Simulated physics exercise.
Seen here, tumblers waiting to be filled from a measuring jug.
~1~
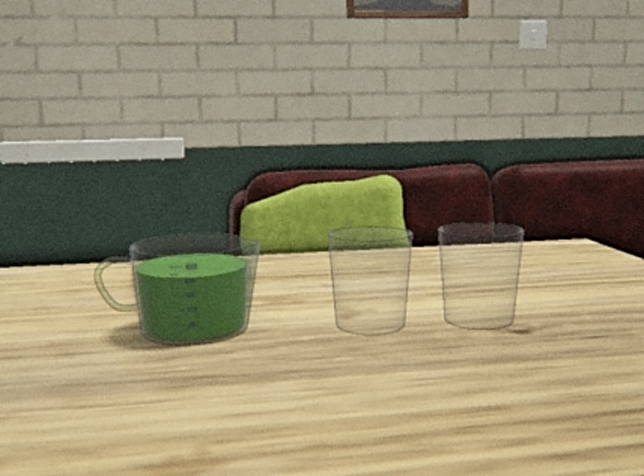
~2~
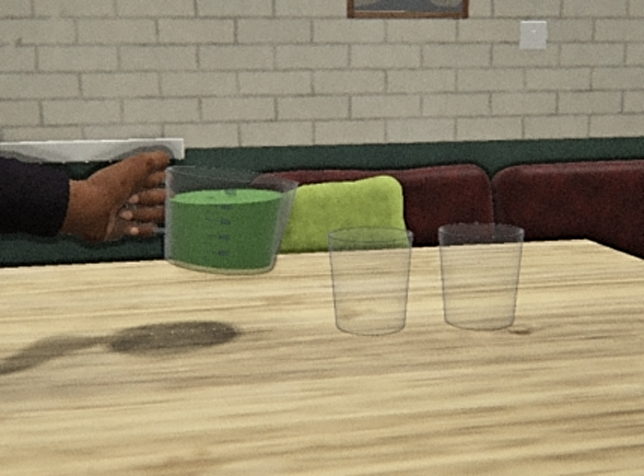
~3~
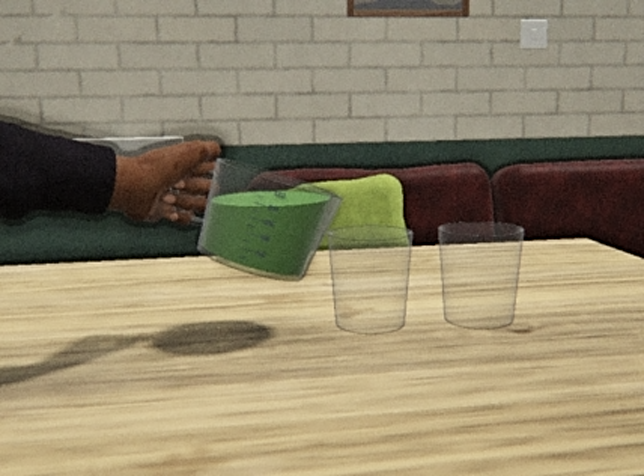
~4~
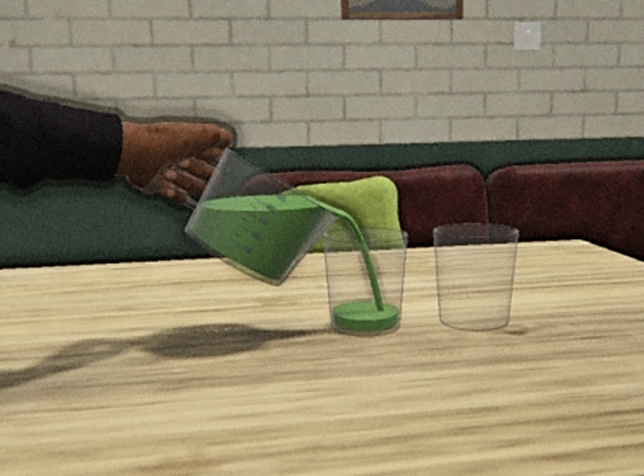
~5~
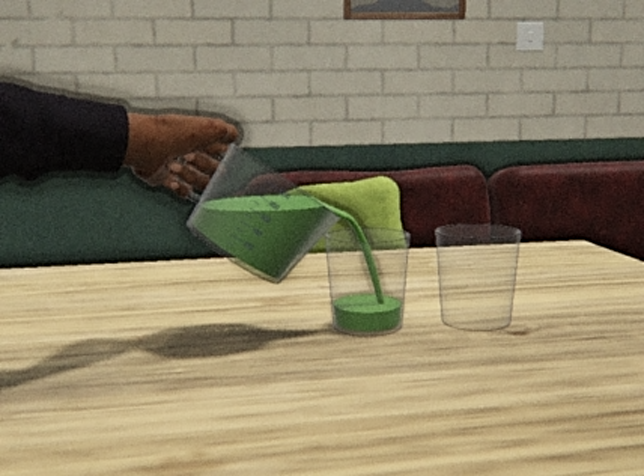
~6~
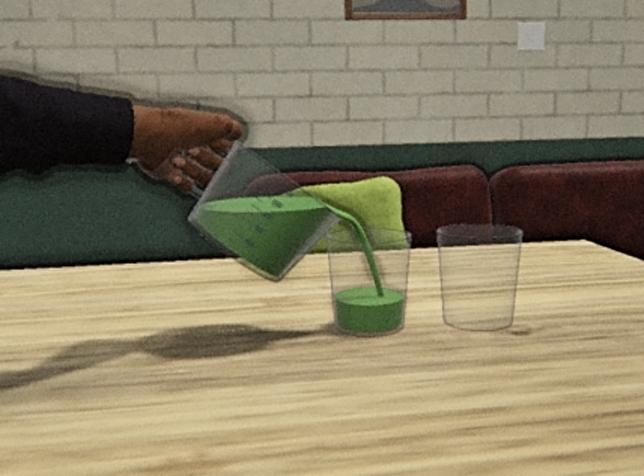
Hand lifting a clear measuring jug of green liquid from a wooden table, moving it right and pouring into the nearer tumbler.
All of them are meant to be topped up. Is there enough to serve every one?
No.
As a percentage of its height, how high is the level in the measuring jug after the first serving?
My estimate is close to 25 in a hundred.
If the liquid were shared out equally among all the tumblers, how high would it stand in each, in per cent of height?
75 %.
Soon after, the first is about two thirds full.
Later, the first is done and the measuring jug has about a third of its load.
In the end, the measuring jug is empty with one filled and the next at about half of a serving.
